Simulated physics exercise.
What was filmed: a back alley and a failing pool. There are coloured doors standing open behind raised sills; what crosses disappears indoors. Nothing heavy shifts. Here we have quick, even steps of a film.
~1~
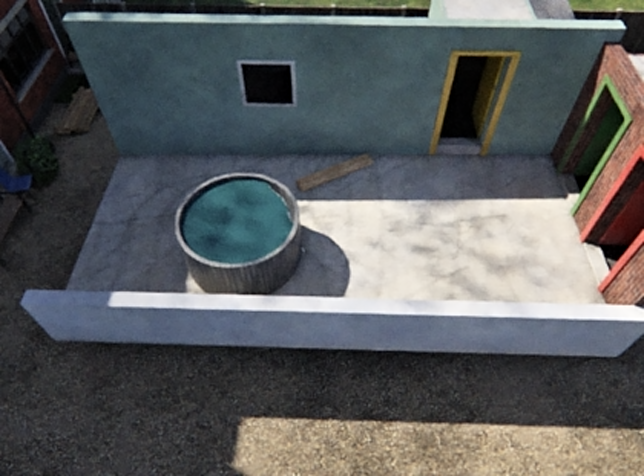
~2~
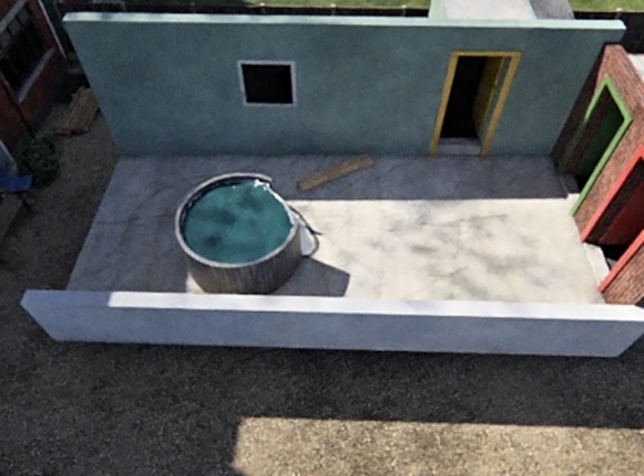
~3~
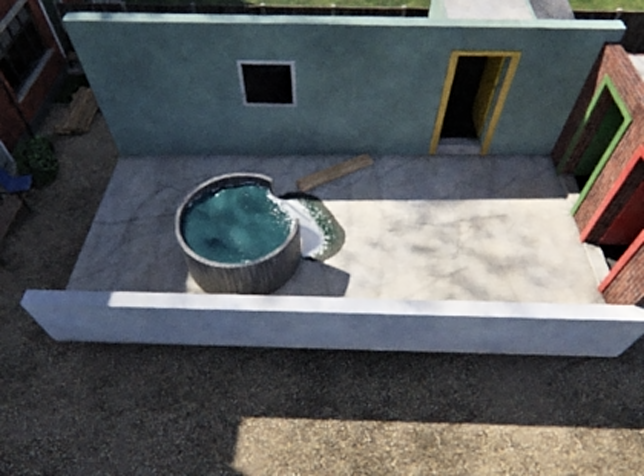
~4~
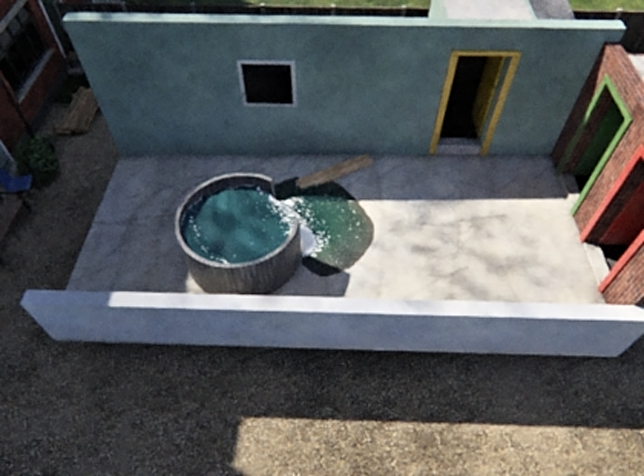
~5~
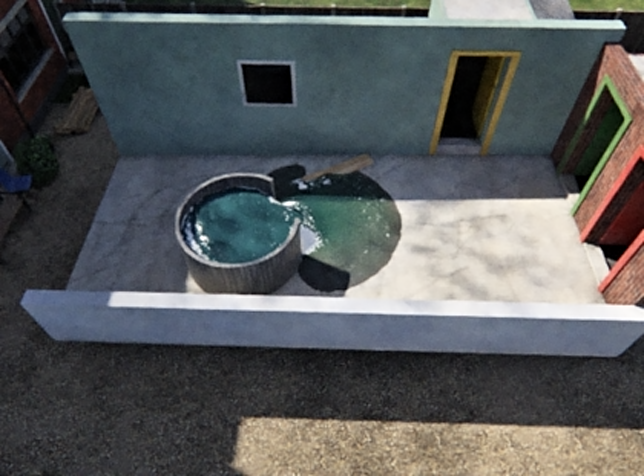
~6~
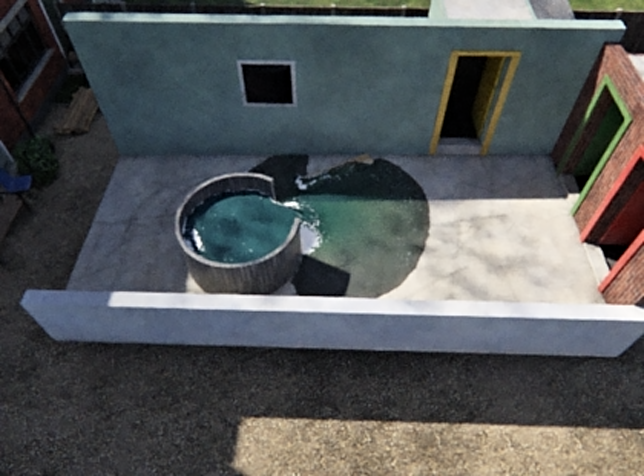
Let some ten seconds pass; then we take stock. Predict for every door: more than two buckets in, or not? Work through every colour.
The yellow door: Not more than two; the red door: More than two; the green door: More than two.
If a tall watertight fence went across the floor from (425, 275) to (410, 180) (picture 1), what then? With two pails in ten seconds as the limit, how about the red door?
Note: Red door remains below threshold.
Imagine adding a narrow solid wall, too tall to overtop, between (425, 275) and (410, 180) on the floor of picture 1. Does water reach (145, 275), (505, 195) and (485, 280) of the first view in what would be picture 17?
Listed order: Spared, swamped, spared.
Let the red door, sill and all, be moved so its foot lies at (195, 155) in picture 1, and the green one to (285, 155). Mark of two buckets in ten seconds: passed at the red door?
For the red door, the answer is that it stays on the safe side.
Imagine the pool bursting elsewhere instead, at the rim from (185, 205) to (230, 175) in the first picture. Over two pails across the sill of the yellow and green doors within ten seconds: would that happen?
Well, the yellow door comes up short, but the green door comes up short.
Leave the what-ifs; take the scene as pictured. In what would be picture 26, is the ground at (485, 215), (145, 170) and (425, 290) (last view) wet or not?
Point 1: Drenched; point 2: Drenched; point 3: Drenched.
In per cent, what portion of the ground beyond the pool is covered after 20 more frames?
It should be close to 70 %.
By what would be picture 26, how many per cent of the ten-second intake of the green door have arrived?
It should be near 70 percent of the ten-second total.
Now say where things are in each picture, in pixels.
The first frame shows the round pool at (238, 220) is whole and still.
In the second frame, the front is at a hidden place, out from the gap at (292, 222).
In the third frame, the front is at (308, 198), out from the gap at (292, 223).
In the fourth frame, the front is at (369, 227), out from the gap at (292, 225).
In the fifth frame, water pours out at (292, 225) and has run to (395, 212).
In the sixth frame, water pours out at (292, 225) and has run to (411, 182).
A moment on, water covers 45 % of the floor; the yellow door wet at the sill, nothing in, the red door not reached, the green door not reached.
Next, water covers 65 % of the floor; the yellow door wet at the sill, nothing in, the red door wet at the sill, nothing in, the green door under two buckets in.
Then, water covers 70 % of the floor; the yellow door wet at the sill, nothing in, the red door over two buckets in, the green door far over two buckets in.
Later, water covers 75 % of the floor; the yellow door wet at the sill, nothing in, the red door over two buckets in, the green door far over two buckets in.
In the end, water covers 85 % of the floor; the yellow door wet at the sill, nothing in, the red door over two buckets in, the green door far over two buckets in.
